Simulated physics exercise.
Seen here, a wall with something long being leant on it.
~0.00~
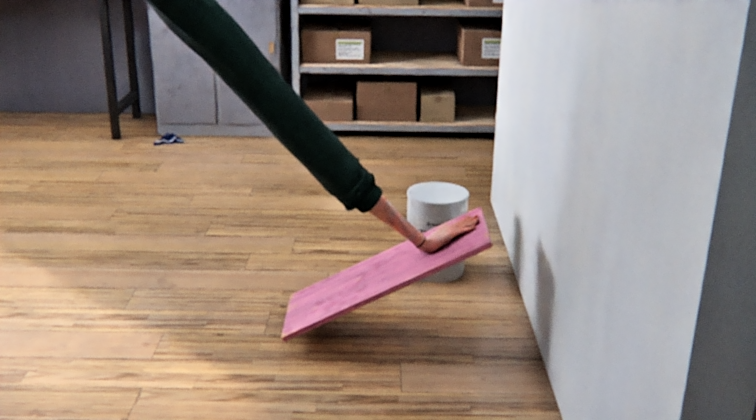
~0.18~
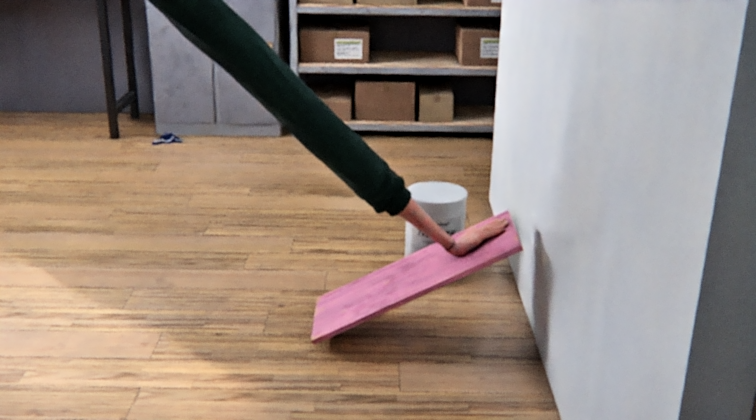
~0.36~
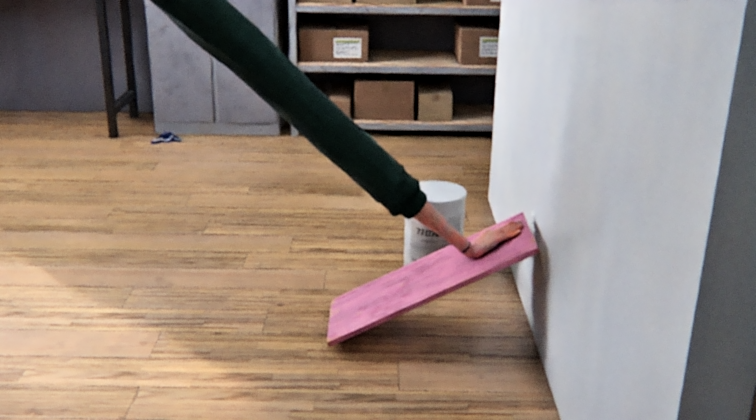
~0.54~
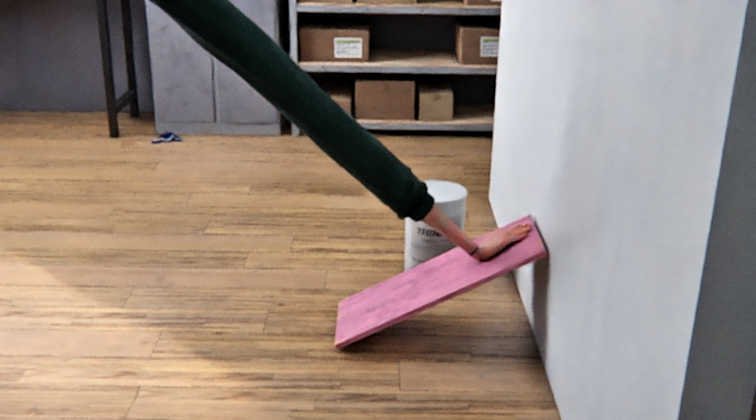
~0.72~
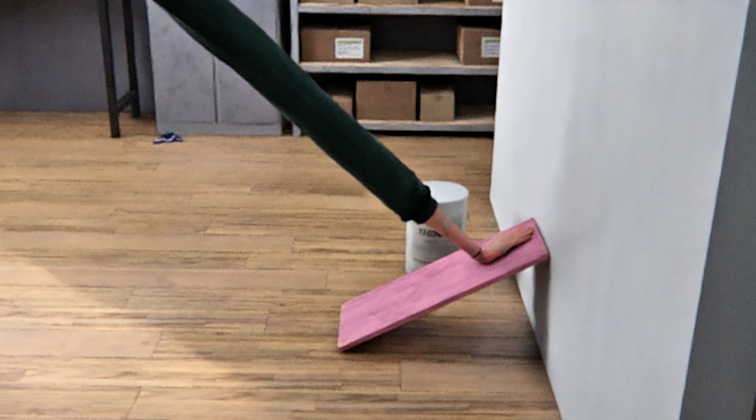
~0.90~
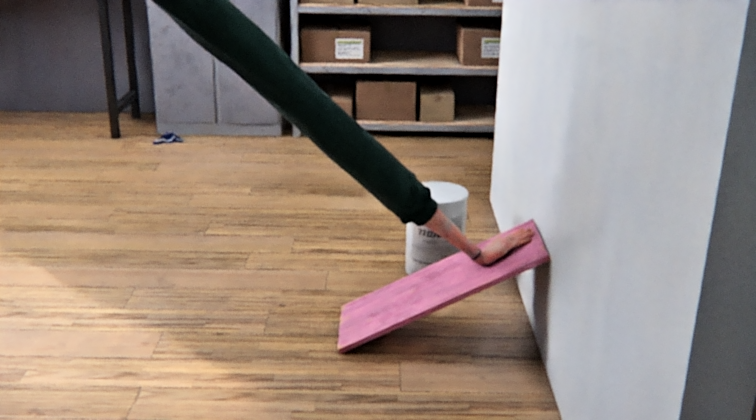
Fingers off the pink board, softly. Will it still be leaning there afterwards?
The board gives way.
By 1.20 s, pink board sunk by 14° near (427, 306).
By 1.30 s, pink board sunk by 28° near (419, 330).
When it is over (2.2 s), moved from the start, pink board; white pail as before. End places, in pixels of the last picture, pink board near (419, 330). The board slides down.
